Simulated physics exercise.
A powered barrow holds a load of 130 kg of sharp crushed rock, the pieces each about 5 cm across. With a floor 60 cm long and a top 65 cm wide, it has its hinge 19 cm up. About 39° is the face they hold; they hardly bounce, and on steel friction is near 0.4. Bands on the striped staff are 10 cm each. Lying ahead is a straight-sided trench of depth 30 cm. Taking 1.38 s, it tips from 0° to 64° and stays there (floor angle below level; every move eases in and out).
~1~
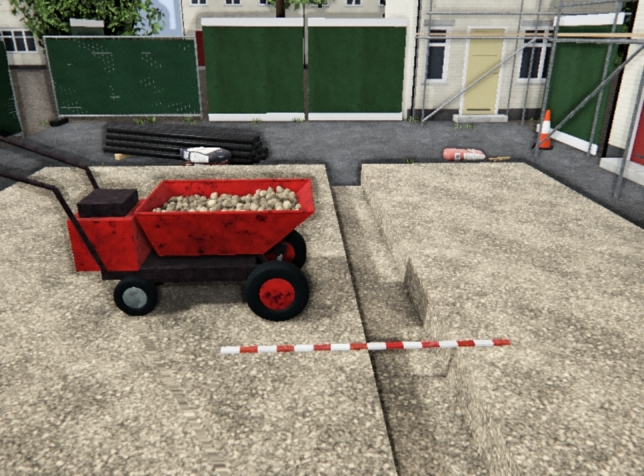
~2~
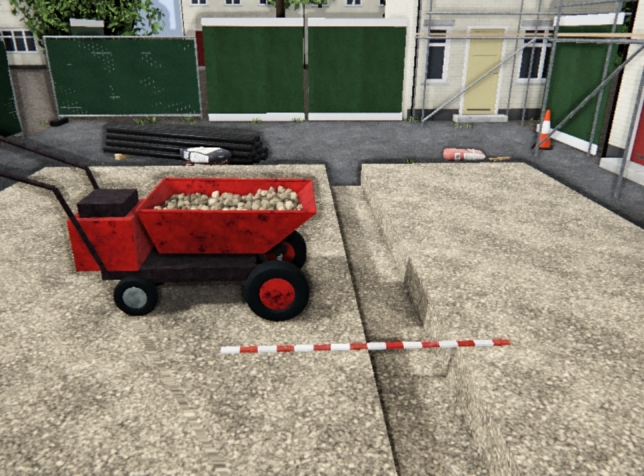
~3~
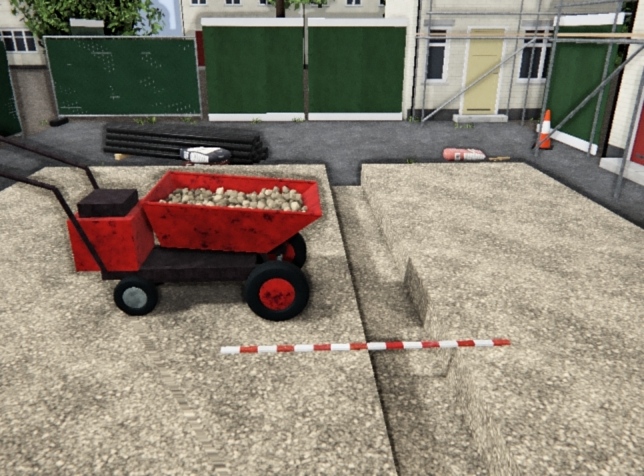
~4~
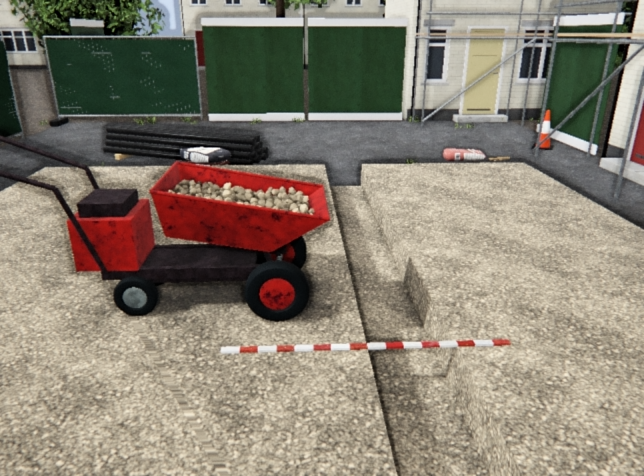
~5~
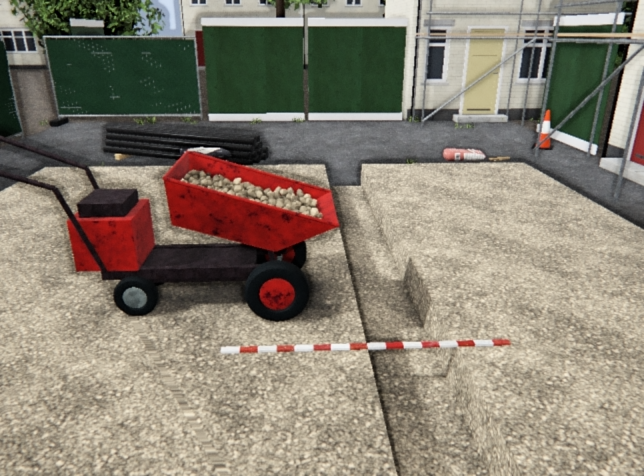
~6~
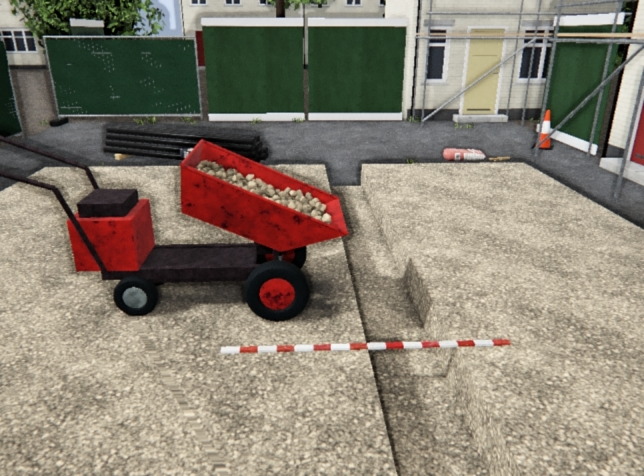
The clip opens on a small red powered barrow loaded with pale stones, its tray level beside a straight-sided trench and a red-and-white striped staff. The tray begins tilting, its rear rising and its front lip dipping rightward, growing steadily steeper while the wheeled base stays still and the stones remain inside.
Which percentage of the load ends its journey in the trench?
Roughly 100 per cent.
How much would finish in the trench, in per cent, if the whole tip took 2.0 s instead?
In that case some 100 per cent.
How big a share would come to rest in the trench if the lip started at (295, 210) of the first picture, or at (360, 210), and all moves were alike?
From the first spot near 100, from the second near 70 per cent.
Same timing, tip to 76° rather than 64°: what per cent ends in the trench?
Roughly 100 per cent would end in the trench.
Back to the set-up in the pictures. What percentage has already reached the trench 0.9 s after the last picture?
About 25%.
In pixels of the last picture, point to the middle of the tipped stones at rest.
About (394, 321).
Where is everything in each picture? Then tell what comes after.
In the first picture, lip at (314, 212), floor tilted 0°, highest stones at (276, 197).
In the second picture, the tray is at 1°, its lip at (316, 212); the top of the load is at (256, 198).
In the third picture, the tray is at 5°, its lip at (322, 215); the top of the load is at (213, 194).
In the fourth picture, lip at (330, 219), floor tilted 10°, highest stones at (197, 188).
In the fifth picture, lip at (339, 226), floor tilted 17°, highest stones at (203, 179).
In the sixth picture, the tray is at 24°, its lip at (348, 234); the top of the load is at (206, 168).
Then, 0.4 s after the last picture the floor is at 54°, 100 % in the tray; the foremost stones are at (360, 254).
Then, 0.9 s after the last picture the floor is at 64°, 77 % in the tray, 23 % in the trench; the foremost stones are at (407, 324).
Then, 1.2 s after the last picture the floor is at 64°, 36 % in the tray, 64 % in the trench; the foremost stones are at (423, 316).
Then, 3.2 s after the last picture the floor is at 64°, 0 % in the tray, 100 % in the trench; the foremost stones are at (427, 332).
